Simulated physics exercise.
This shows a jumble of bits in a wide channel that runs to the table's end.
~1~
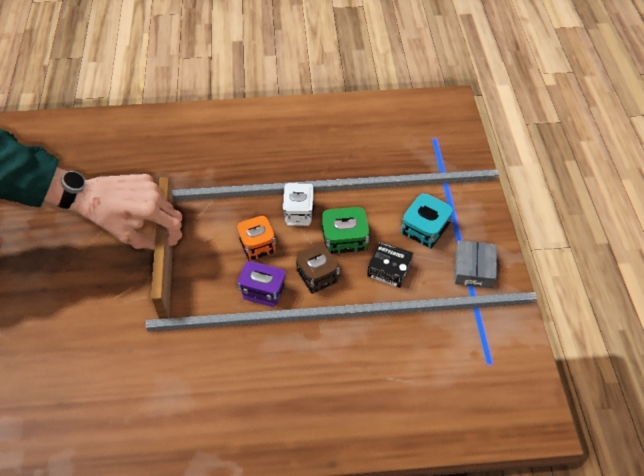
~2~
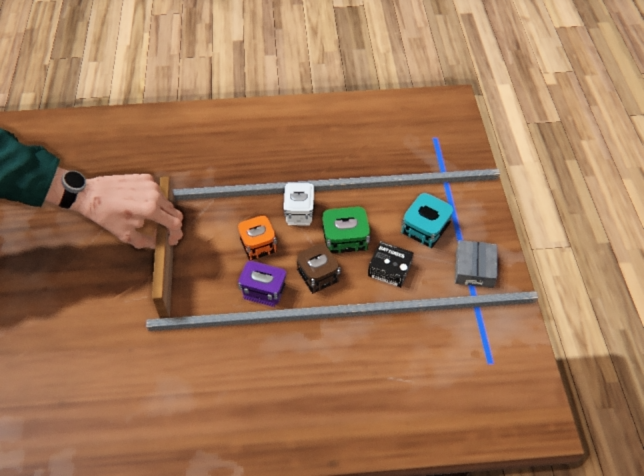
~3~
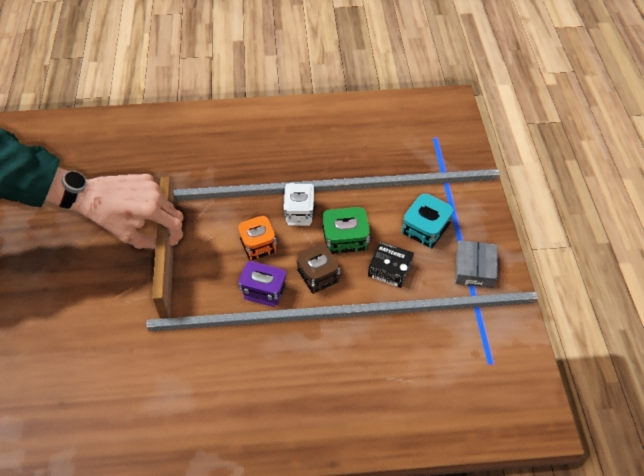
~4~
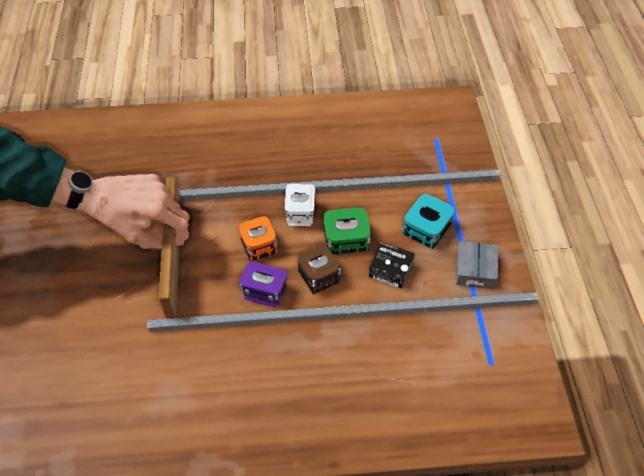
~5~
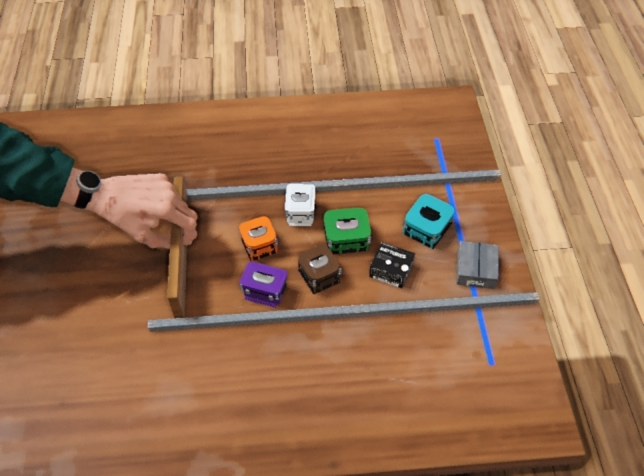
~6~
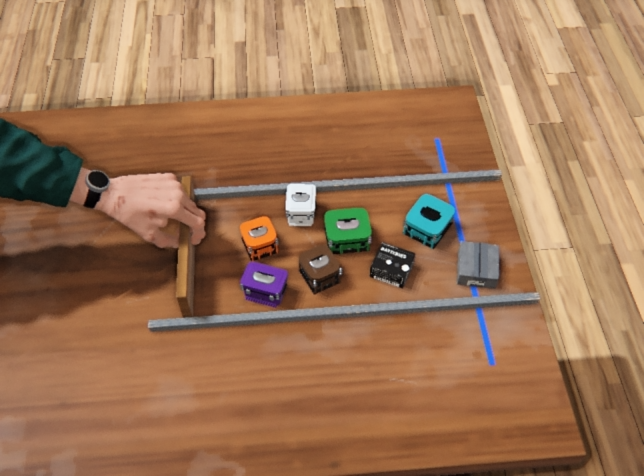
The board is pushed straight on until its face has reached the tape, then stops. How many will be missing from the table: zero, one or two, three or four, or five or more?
In the end the number that fall off is three or four.
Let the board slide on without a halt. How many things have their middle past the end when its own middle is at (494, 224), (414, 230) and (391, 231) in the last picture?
The counts: 5, 1 and 0.
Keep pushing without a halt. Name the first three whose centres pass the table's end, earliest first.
They are the grey box, the turquoise case, the black box.
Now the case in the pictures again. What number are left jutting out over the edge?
The number is 2.
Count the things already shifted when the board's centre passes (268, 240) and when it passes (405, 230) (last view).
3 and 8.
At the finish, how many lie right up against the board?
3 of them.
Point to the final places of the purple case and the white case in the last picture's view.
Near (491, 264) and (467, 194).
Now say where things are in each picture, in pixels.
In the first frame, grey box (476, 264); turquoise case (427, 221); black box (390, 265); board (164, 246); tape (459, 238).
In the second frame, turquoise case (427, 220); white case (299, 205).
In the third frame, black box (391, 265); orange case (257, 238).
In the fourth frame, grey box (477, 265); brown case (319, 269).
In the fifth frame, turquoise case (429, 221); board (179, 246).
In the sixth frame, grey box (478, 265); turquoise case (429, 221); black box (392, 265); board (187, 245); tape (462, 239).
Soon after, none off yet; grey box at rest near (478, 265); turquoise case at rest near (429, 221); black box at rest near (392, 265).
Then, none off yet; grey box moved about its own width near (510, 260); turquoise case moved about its own width near (472, 213); black box moved well along near (472, 256).
At rest, the number that fall off is three or four; fallen, black box, turquoise case and grey box.
